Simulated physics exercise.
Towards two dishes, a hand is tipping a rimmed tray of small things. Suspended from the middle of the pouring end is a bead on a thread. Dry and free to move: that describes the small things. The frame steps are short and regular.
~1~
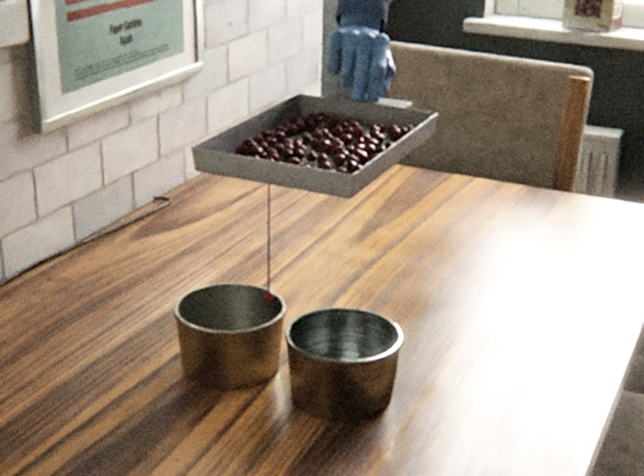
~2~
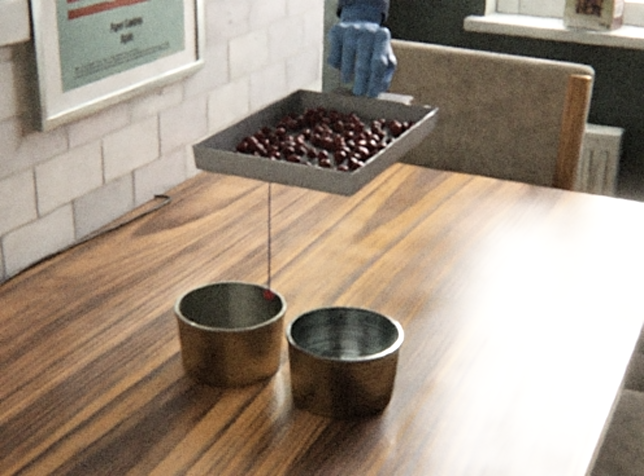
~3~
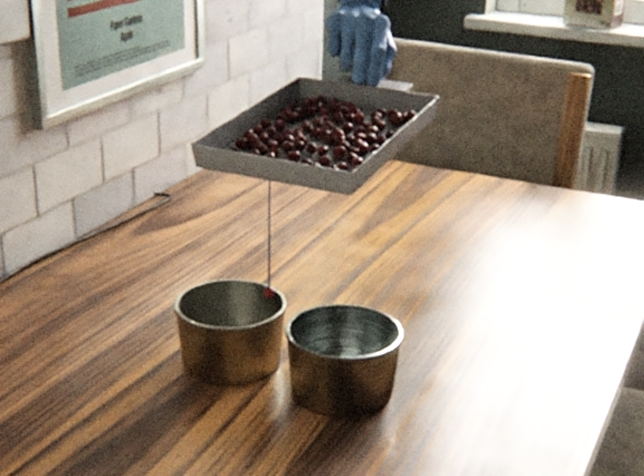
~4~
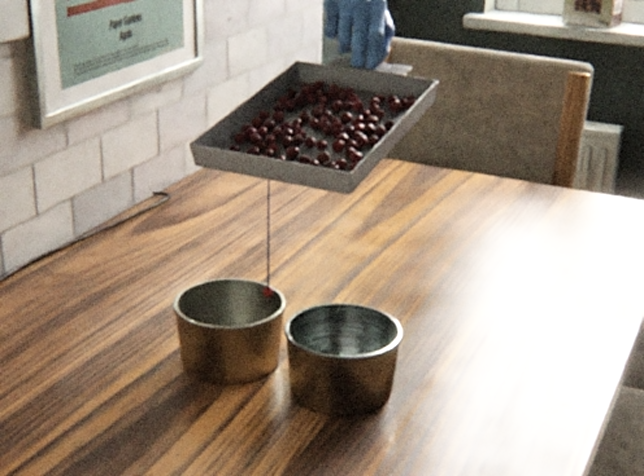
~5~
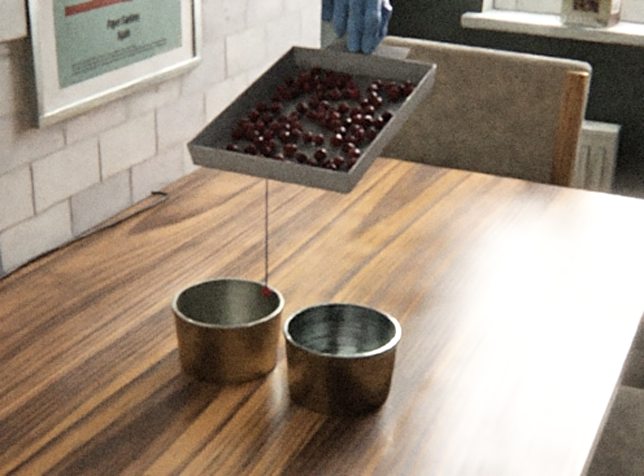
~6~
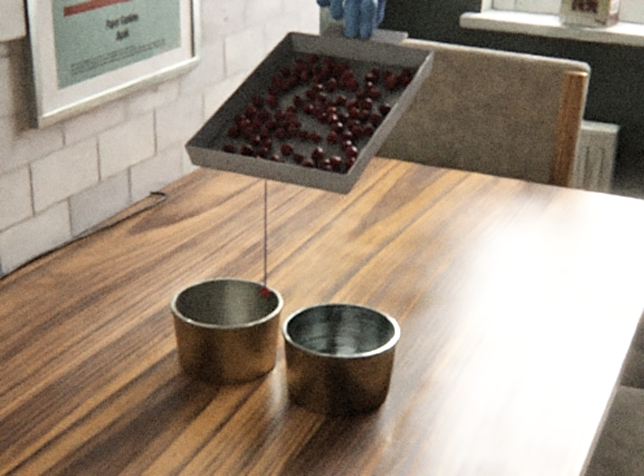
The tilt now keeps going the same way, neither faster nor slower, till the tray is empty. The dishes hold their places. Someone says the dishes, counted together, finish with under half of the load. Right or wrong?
Right.
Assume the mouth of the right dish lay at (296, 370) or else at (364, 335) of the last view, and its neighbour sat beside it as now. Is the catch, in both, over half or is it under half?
Taking them in turn, it's beyond half and then short of half.
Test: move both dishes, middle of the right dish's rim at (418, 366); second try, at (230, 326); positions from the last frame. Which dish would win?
First try: The left-side dish; second try: The right-side dish.
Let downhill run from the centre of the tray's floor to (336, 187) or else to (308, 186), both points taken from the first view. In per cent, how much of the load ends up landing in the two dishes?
The first comes to 90 %, while the second comes to 60 %.
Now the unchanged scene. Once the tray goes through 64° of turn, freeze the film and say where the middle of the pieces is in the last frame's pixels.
Roughly at (277, 136).
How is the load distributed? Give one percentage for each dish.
About: Left dish 10, right dish 10 per cent.
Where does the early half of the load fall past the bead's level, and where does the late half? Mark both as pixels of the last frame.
The first part passes (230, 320); everything after passes (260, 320).
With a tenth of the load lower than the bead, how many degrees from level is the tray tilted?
115°.
Shortly afterwards, tray tipped steeply; all but a few on the tray; only a few in the air.
Next, tray tipped past a quarter turn; all but a few on the tray; only a few outside both; only a few in the air.
Some moments later, tray tipped past a quarter turn; a little in the right dish; a little in the left dish; the bulk outside both.
In the end, tray tipped past a quarter turn; a little in the right dish; a little in the left dish; the bulk outside both.
